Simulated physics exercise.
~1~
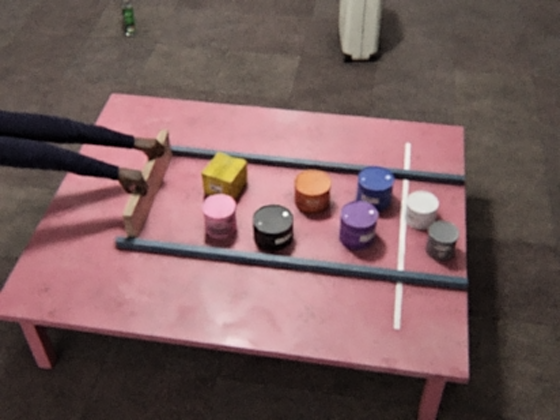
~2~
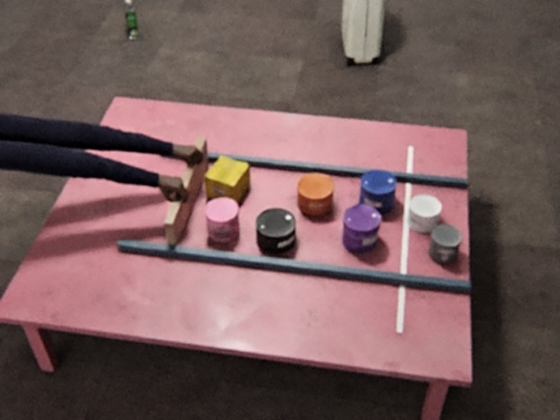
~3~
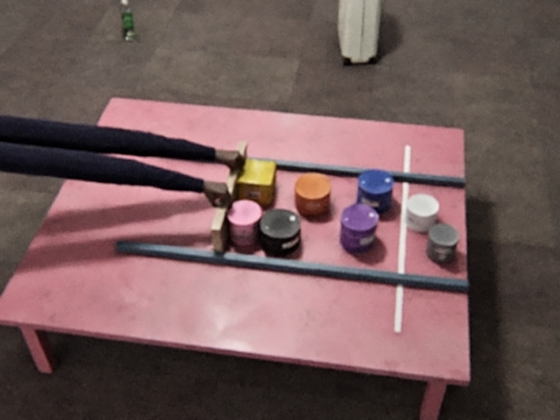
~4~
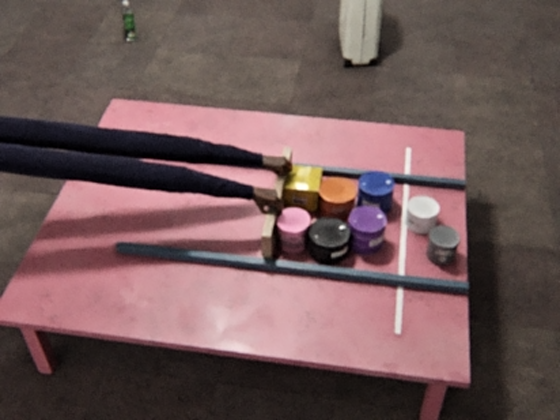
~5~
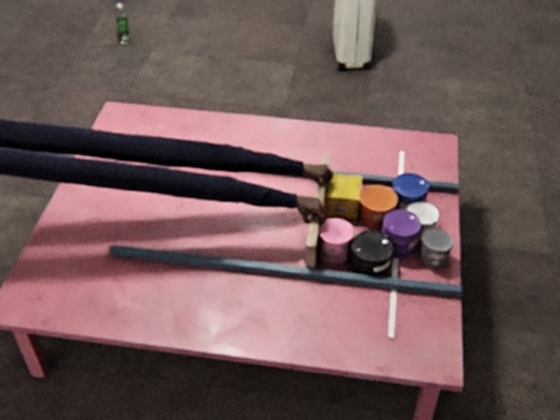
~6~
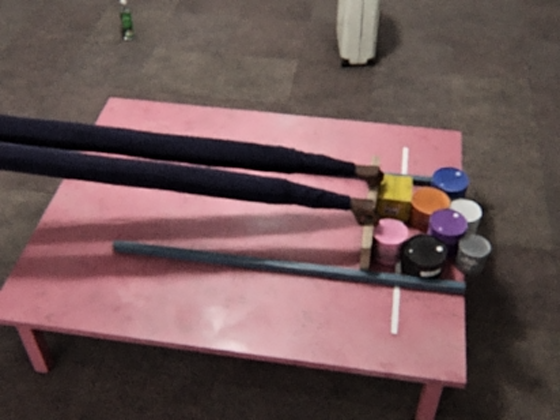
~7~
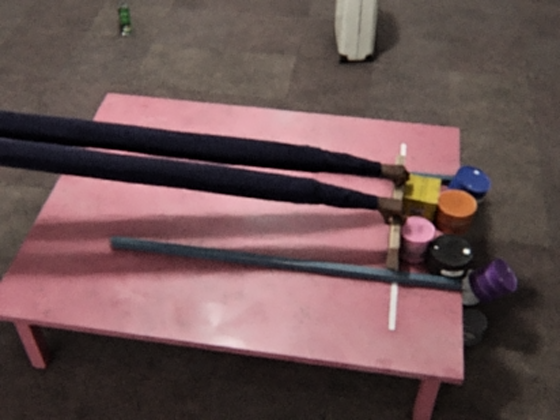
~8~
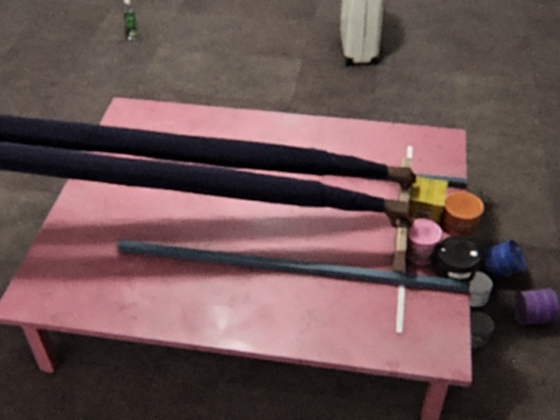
On a low pink platform, arms push a plank rightward until several tubs fall off.
